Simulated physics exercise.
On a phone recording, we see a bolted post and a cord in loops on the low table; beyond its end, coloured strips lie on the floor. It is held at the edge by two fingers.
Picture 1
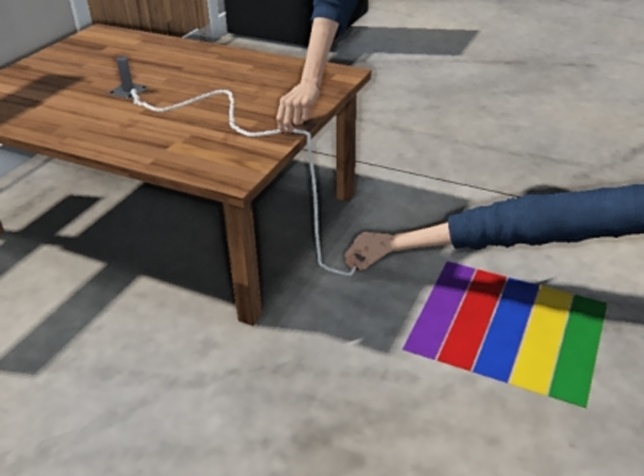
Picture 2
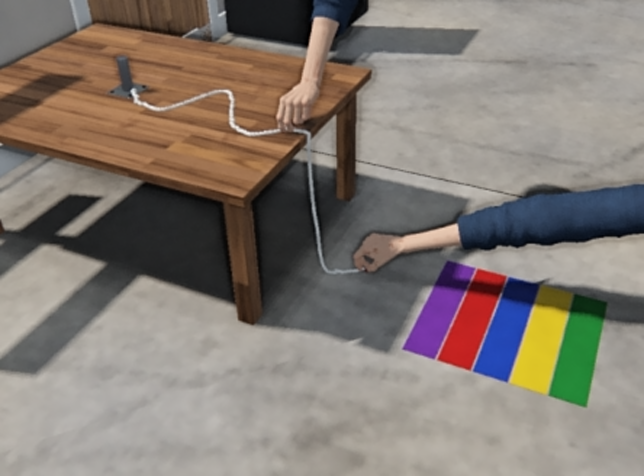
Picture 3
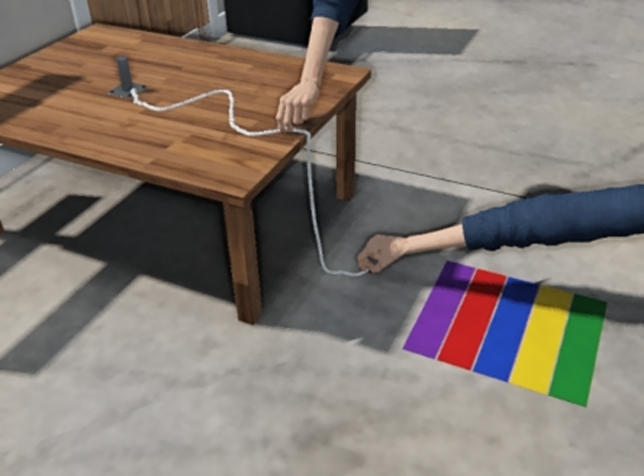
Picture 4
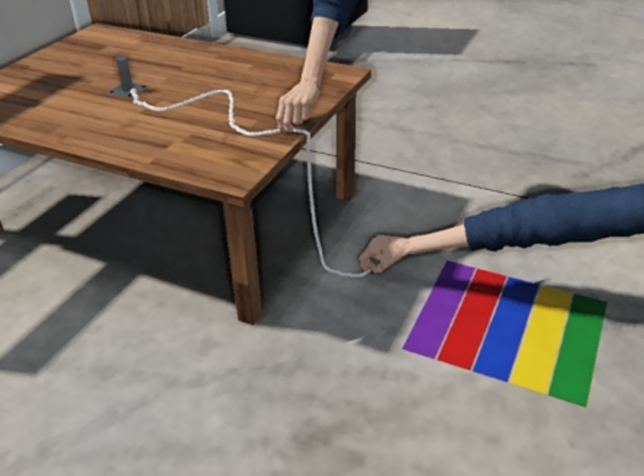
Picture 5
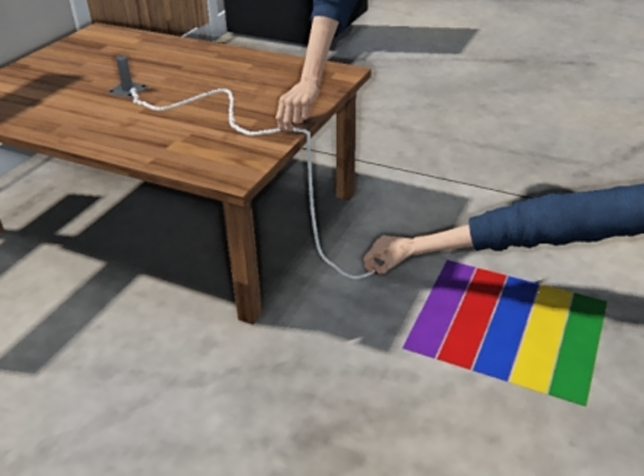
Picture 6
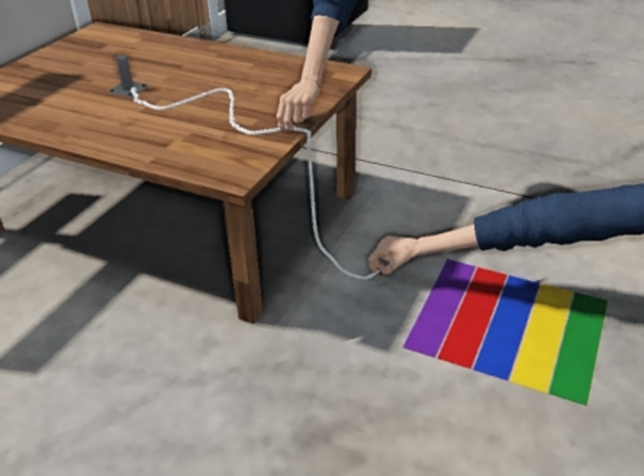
At the start, one hand pins a white cord at the edge of a wooden table while another holds its hanging end near the floor, left of purple, red, blue, yellow and green strips. The lower hand then shifts slightly right, drawing the cord's end along, while the upper hand stays still.
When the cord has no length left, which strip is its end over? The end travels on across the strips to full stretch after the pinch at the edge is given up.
The green strip.
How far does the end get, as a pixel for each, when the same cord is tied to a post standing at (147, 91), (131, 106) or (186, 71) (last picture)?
Approximate pixels in order: (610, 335), (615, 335), (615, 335).
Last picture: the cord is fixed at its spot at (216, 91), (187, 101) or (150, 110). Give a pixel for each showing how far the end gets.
Roughly (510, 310), (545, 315) and (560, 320).
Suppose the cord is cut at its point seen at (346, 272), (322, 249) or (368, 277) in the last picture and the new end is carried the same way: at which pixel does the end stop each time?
First try near (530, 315), second near (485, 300), third near (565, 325).
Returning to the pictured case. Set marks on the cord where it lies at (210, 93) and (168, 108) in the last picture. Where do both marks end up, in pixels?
The first ends at (236, 111) and the second at (194, 102).
A little later, end near (513, 308); over blue.
Next, end near (557, 321); over yellow.
When it is tight, end near (582, 328); over green. It gets as far as the green strip.
